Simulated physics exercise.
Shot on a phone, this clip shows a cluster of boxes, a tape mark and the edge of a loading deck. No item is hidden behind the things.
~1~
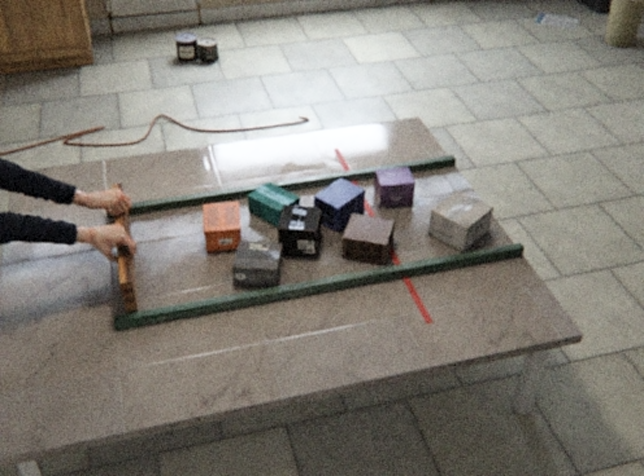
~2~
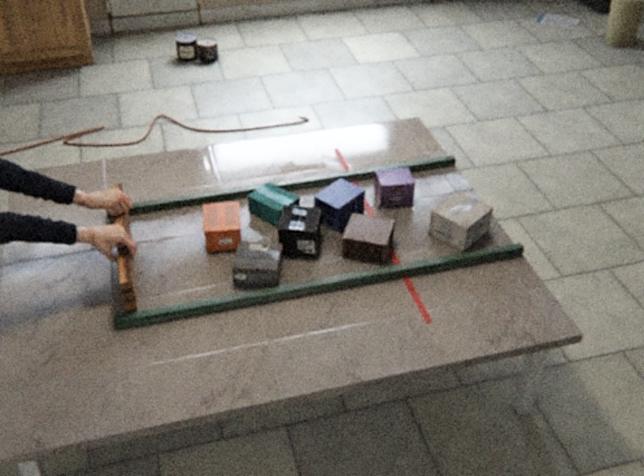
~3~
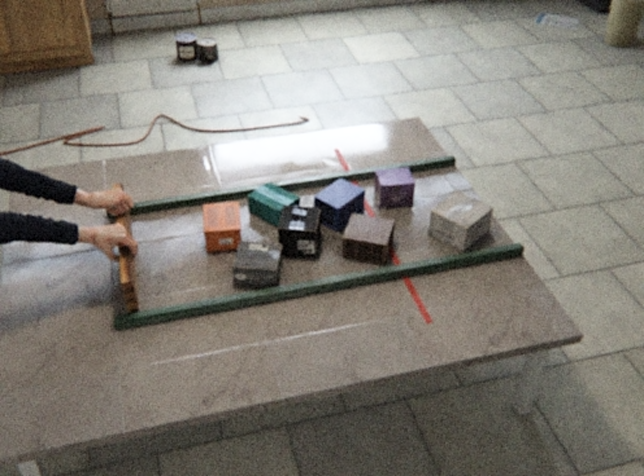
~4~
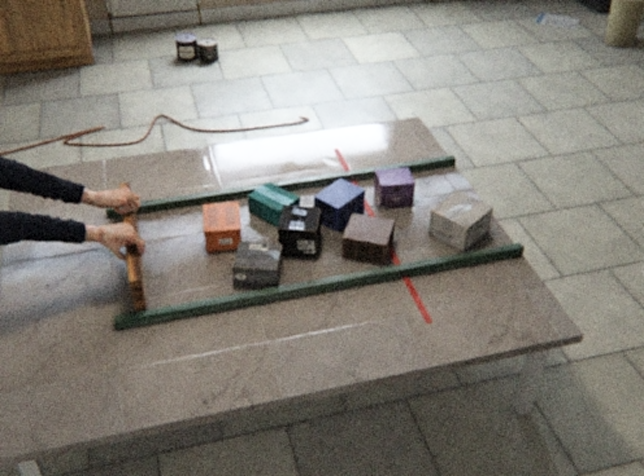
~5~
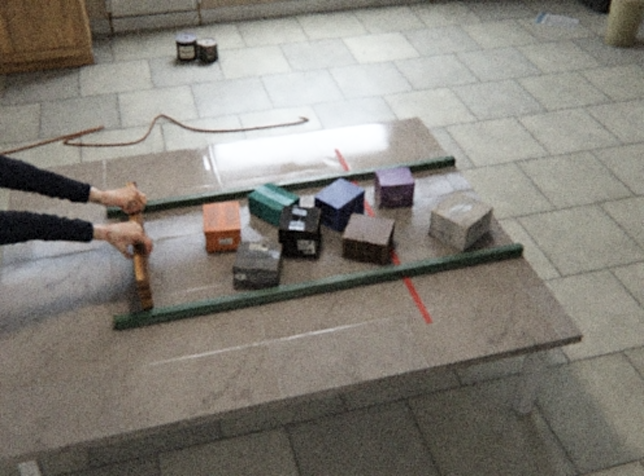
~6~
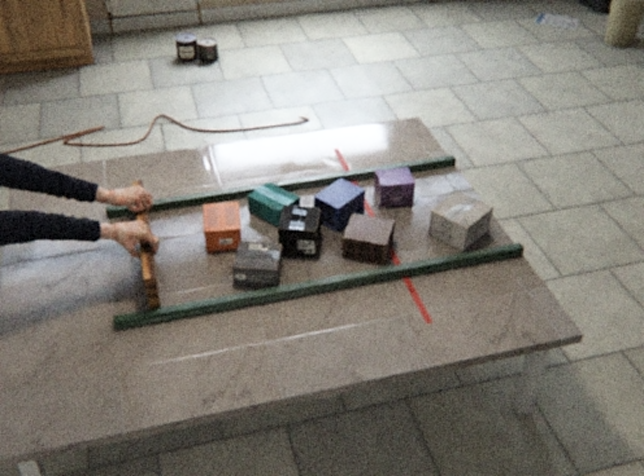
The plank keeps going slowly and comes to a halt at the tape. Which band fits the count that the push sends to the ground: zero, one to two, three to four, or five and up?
Nothing goes over.
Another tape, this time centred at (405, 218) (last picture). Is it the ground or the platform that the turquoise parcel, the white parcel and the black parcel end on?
Here's how it goes: The turquoise parcel is still up there, the white parcel ends up down, and the black parcel is still up there.
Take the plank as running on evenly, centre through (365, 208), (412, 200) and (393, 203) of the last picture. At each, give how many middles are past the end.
Counts by place: 0 / 2 / 1.
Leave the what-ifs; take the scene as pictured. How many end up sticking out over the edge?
I make it 1.
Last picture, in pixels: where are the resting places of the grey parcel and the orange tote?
Final positions: Near (419, 240); near (387, 200).
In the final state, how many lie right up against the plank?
3.
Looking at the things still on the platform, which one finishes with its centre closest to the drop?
It's the white parcel.
A little later, none off yet; white parcel at rest near (460, 221); purple box at rest near (394, 188); brown crate at rest near (368, 239).
When it is over, the number that fall off is zero.
